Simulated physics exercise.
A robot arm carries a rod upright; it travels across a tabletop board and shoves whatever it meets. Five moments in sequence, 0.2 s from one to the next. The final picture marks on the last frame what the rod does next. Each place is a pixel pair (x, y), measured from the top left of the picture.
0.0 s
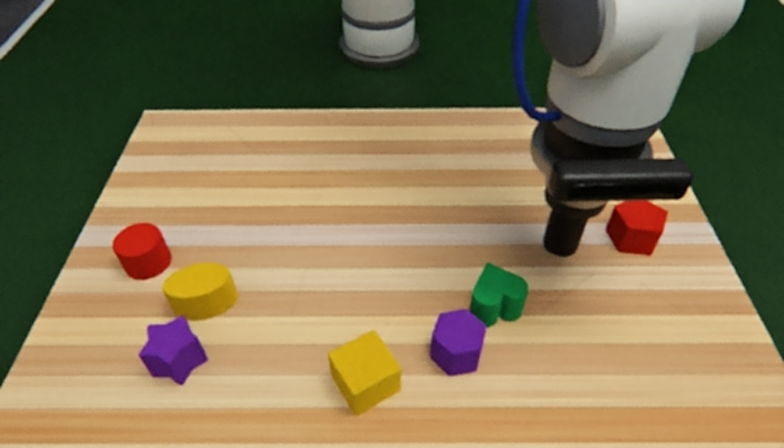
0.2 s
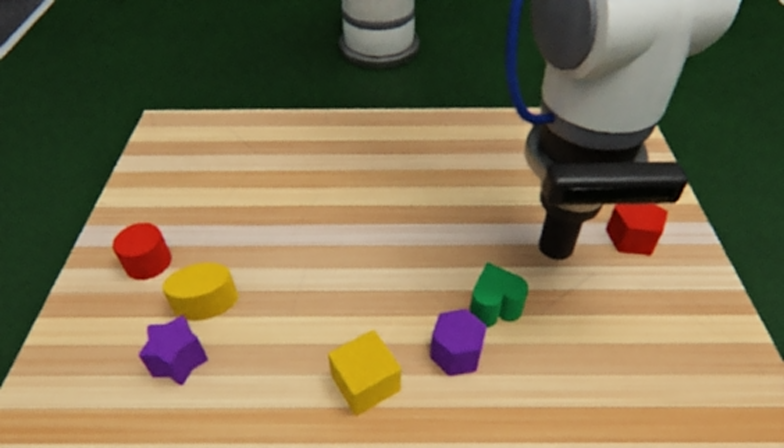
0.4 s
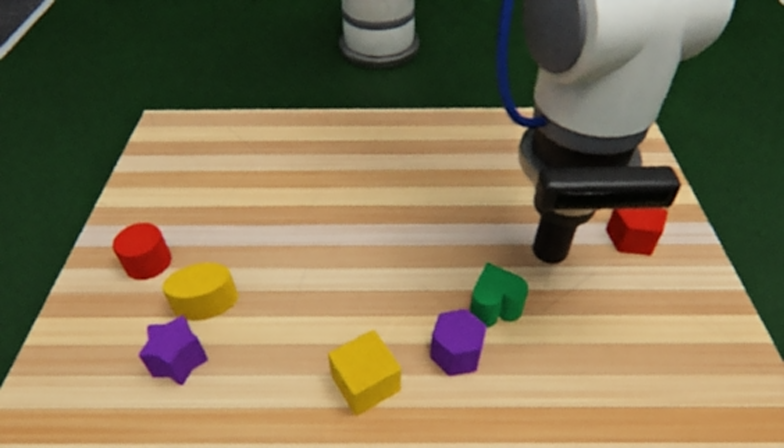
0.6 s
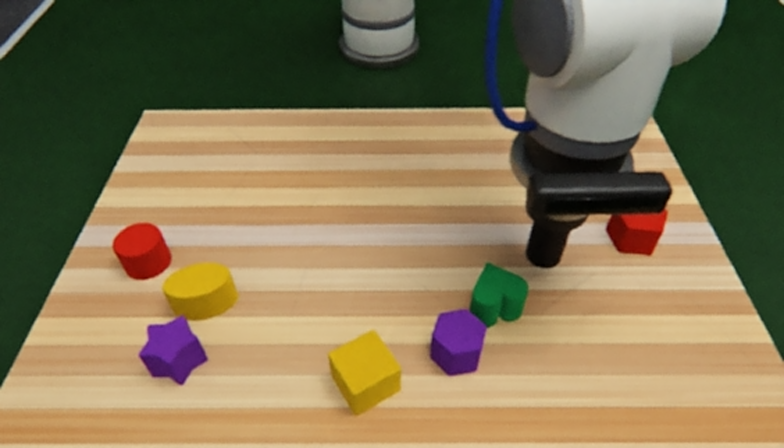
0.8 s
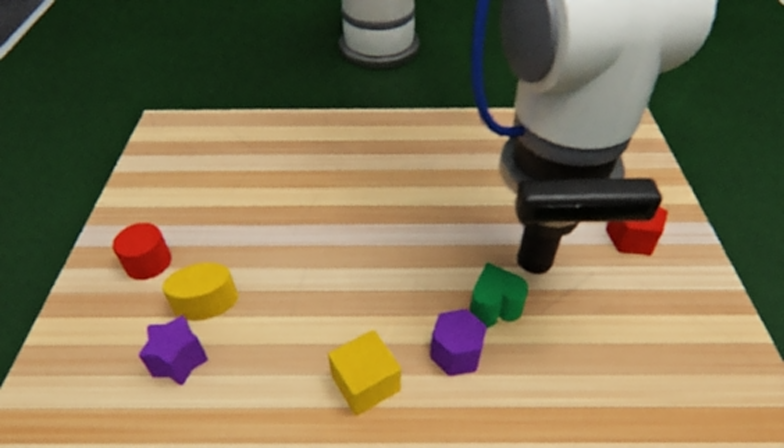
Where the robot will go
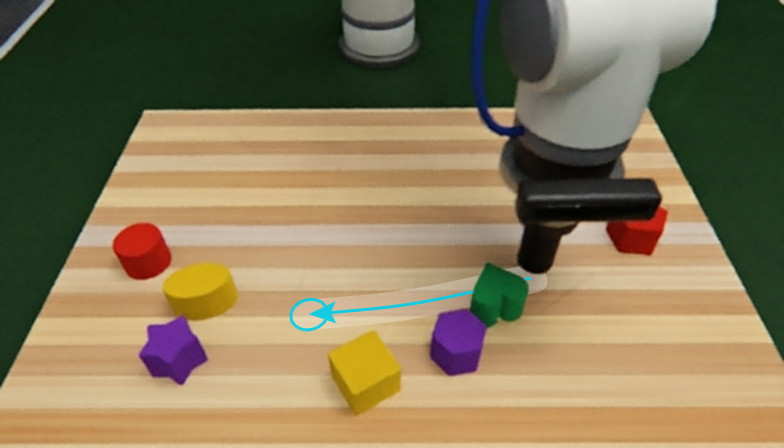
A robot arm slides its black rod slightly left and nearer across a board, touching no blocks.
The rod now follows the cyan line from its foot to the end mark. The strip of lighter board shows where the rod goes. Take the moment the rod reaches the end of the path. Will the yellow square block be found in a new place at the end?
No.
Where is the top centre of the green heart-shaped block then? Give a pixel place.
Answer: (469, 304).
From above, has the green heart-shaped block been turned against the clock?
Final answer: Yes.
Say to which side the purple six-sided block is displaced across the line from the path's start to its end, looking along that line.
Left.
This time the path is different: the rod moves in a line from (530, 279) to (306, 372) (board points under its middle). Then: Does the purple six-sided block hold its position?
That would be a no.
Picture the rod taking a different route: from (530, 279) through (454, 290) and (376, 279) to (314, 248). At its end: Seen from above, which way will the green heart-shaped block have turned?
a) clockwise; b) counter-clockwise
That would be b.
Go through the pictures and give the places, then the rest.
The first picture shows tip of the rod (560, 244), middles of tops, yellow square block (364, 360), purple six-sided block (460, 330), green heart-shaped block (499, 285).
The second picture shows rod (556, 247), nothing pushed.
The third picture shows rod (550, 251), nothing pushed.
The fourth picture shows rod (543, 256), nothing pushed.
The fifth picture shows rod (535, 261), yellow square block (364, 360), purple six-sided block (460, 330), green heart-shaped block (499, 285).
The line goes from (530, 279) over (460, 294) and (386, 307) to (309, 314).
On the path given first. One third of the way, rod (461, 278); purple six-sided block (450, 346); green heart-shaped block (470, 303), turned 40° anticlockwise.
Two thirds of the way, rod (384, 290); purple six-sided block (450, 347); green heart-shaped block (469, 304), turned 45° anticlockwise.
At the end, rod (306, 297); yellow square block unmoved; purple six-sided block (450, 347); green heart-shaped block (469, 304), turned 45° anticlockwise.
